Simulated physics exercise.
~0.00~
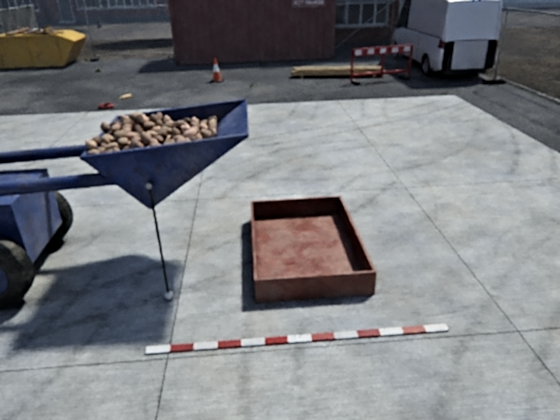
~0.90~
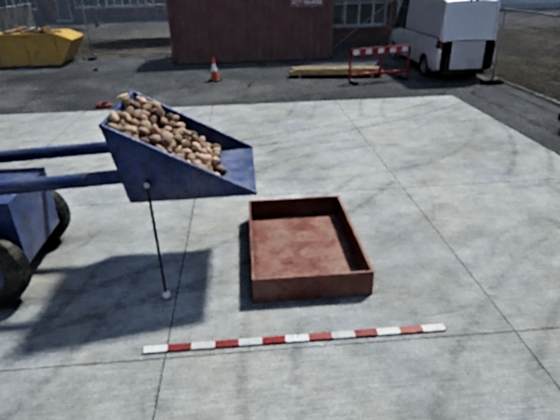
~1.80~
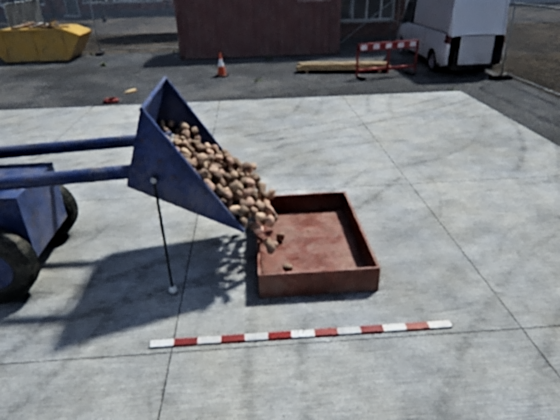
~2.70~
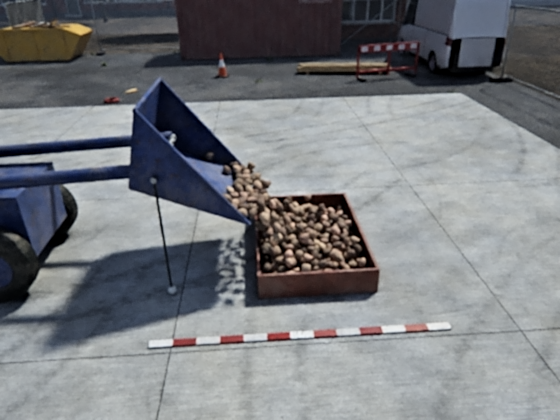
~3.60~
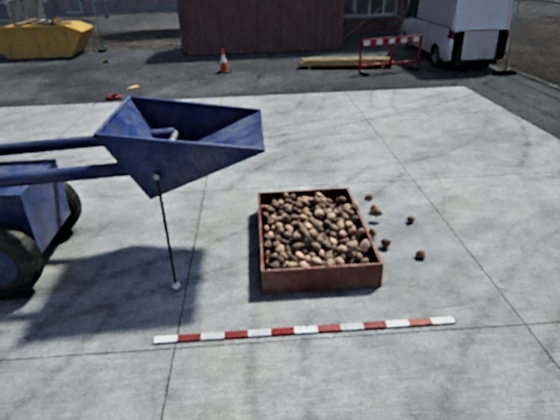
A blue loader bucket tips stones into a reddish bin, then levels, leaving a few outside.
